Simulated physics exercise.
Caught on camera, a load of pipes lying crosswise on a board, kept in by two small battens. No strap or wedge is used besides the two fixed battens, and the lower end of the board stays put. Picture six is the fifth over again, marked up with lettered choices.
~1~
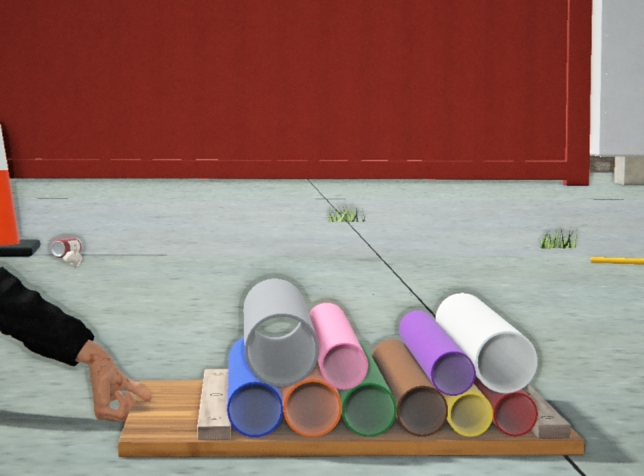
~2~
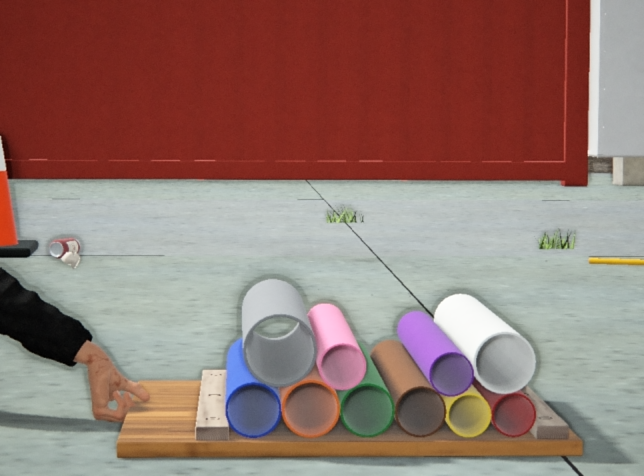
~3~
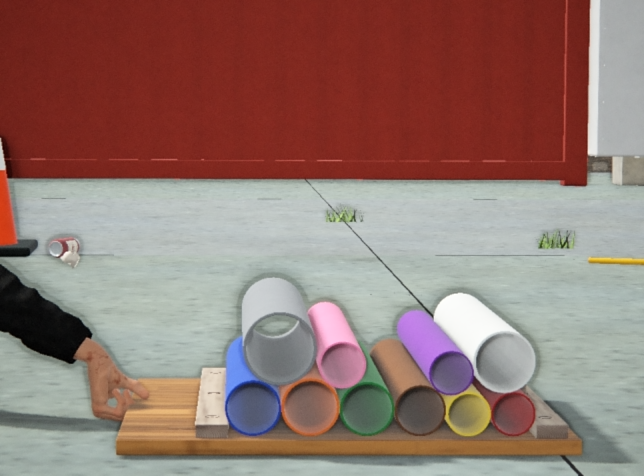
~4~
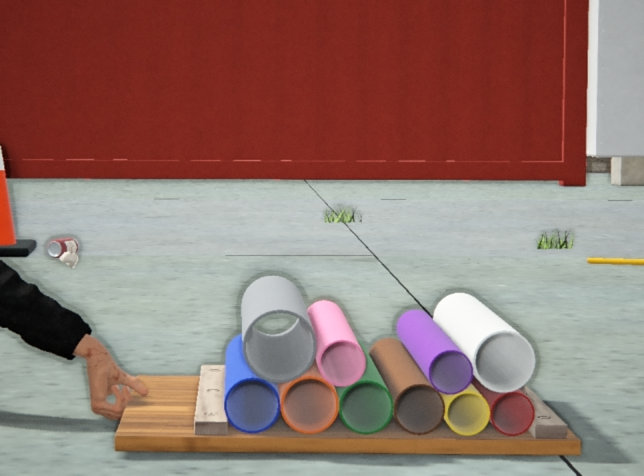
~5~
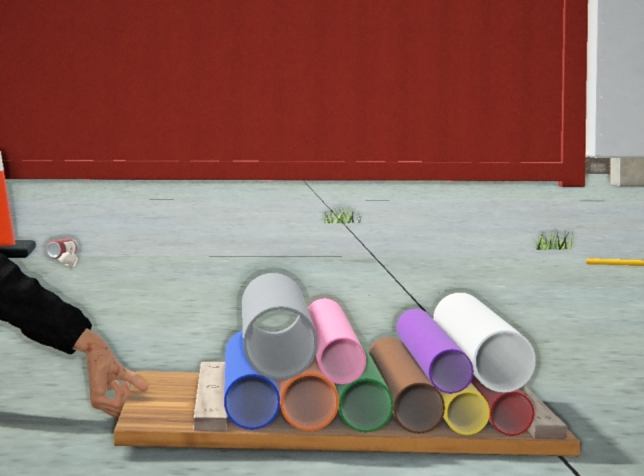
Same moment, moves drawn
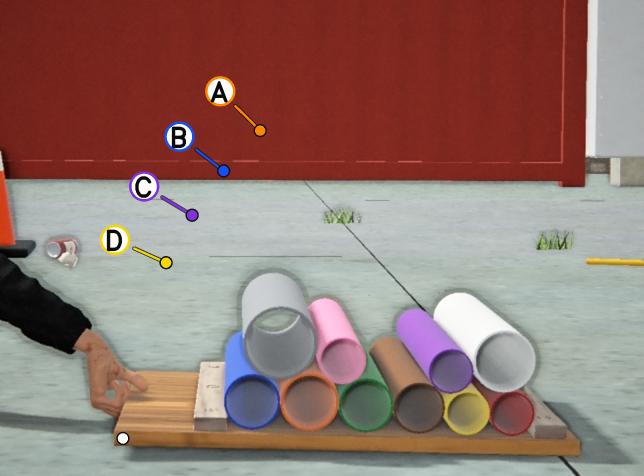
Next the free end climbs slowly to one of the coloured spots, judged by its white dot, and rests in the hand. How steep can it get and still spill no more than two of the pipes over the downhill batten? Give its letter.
Mark D is as high as it can go.
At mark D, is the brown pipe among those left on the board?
Yes.
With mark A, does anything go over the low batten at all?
At A: Yes.
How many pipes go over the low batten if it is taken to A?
At A the number is ten.
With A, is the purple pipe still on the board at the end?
The purple pipe: No.
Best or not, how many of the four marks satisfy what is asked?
One of them.
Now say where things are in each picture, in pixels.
In the first picture, board (342, 408); blue pipe (255, 409); orange pipe (312, 408).
In the second picture, orange pipe (311, 409); green pipe (367, 410).
In the third picture, board (340, 407); blue pipe (253, 408); grey pipe (280, 349).
In the fourth picture, board (338, 405); blue pipe (252, 405); orange pipe (310, 404).
In the fifth picture, board (338, 403); blue pipe (252, 401); orange pipe (309, 402).
On the marked copy, A at (260, 131); B at (224, 171); C at (192, 215); D at (166, 263); the white dot at (123, 438).
Following D. Soon after the start, board at 15°.
Later, board at 24°.
In the end, board at 24°, two over the low batten (purple, white).
As for the rest, A ten over the low batten; B ten over the low batten; C ten over the low batten.
